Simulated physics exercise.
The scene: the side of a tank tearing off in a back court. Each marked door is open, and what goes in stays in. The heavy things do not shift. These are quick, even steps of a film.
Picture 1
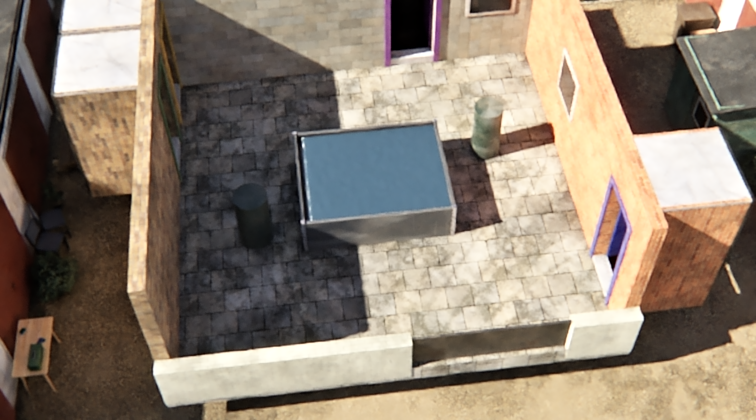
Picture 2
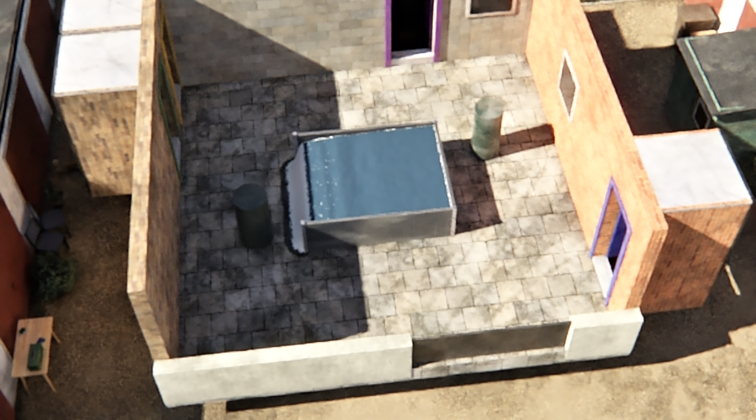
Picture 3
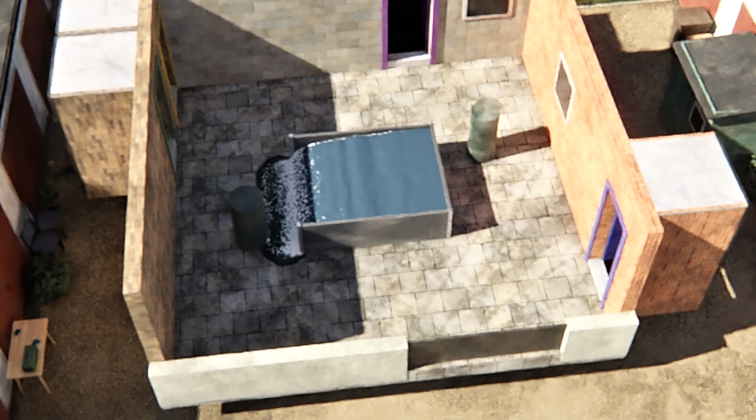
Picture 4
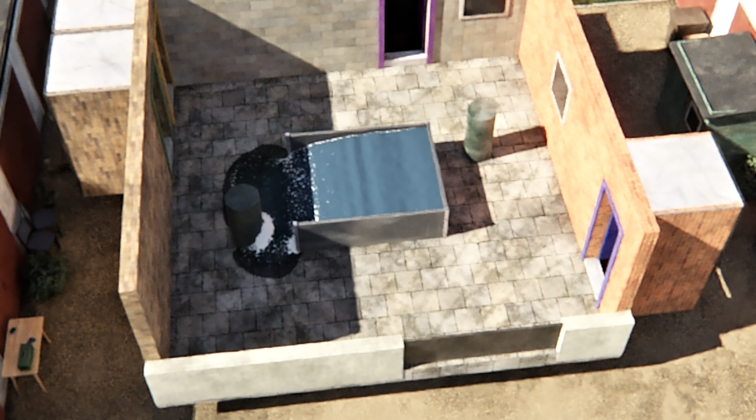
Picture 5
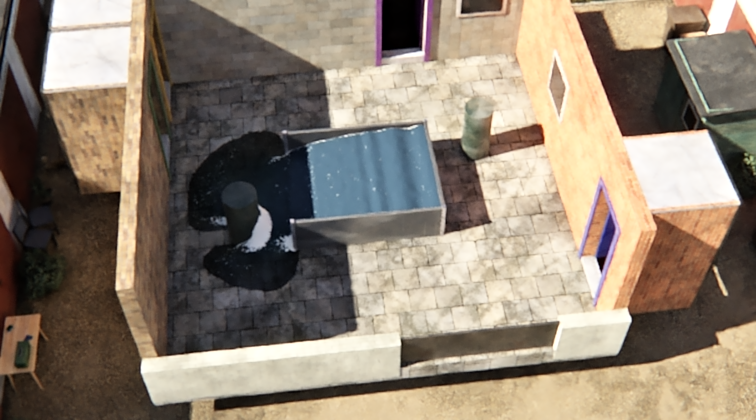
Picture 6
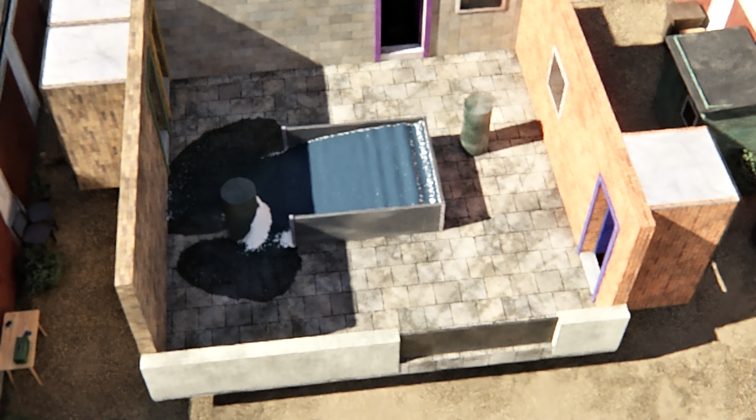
Water pouring from the open left side of a tank in a walled courtyard, splitting around a dark cylinder and spreading across the paving.
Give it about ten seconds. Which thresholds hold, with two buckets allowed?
One by one: The blue door lets in a lot; the green door lets in a lot; the purple door admits no more than that; the yellow door lets in a lot.
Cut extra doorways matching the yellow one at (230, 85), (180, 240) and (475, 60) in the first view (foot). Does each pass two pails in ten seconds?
In that order: Lets more in, goes over, holds.
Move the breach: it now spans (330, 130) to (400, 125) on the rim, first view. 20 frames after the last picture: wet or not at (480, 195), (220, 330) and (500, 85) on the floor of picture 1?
In that order: No water, dry, under water.
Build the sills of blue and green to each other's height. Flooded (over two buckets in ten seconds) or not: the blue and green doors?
Then: Blue holds; green passes that mark.
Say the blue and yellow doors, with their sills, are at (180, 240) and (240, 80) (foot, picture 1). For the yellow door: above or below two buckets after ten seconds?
In short: Yellow passes that mark.
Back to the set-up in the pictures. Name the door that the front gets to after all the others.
It is the door marked blue.
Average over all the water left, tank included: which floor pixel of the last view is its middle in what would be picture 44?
Around (312, 201).
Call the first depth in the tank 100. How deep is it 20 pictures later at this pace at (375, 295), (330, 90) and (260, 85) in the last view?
In that order: 0, 6 and 16 per cent.
A moment on, water covers 25 % of the floor; the blue door not reached, the green door under two buckets in, the purple door not reached, the yellow door not reached.
Next, water covers 30 % of the floor; the blue door not reached, the green door over two buckets in, the purple door not reached, the yellow door under two buckets in.
Then, water covers 45 % of the floor; the blue door not reached, the green door far over two buckets in, the purple door wet at the sill, nothing in, the yellow door over two buckets in.
Later, water covers 95 % of the floor; the blue door wet at the sill, nothing in, the green door far over two buckets in, the purple door wet at the sill, nothing in, the yellow door far over two buckets in.
In the end, water covers 100 % of the floor; the blue door over two buckets in, the green door far over two buckets in, the purple door wet at the sill, nothing in, the yellow door far over two buckets in.
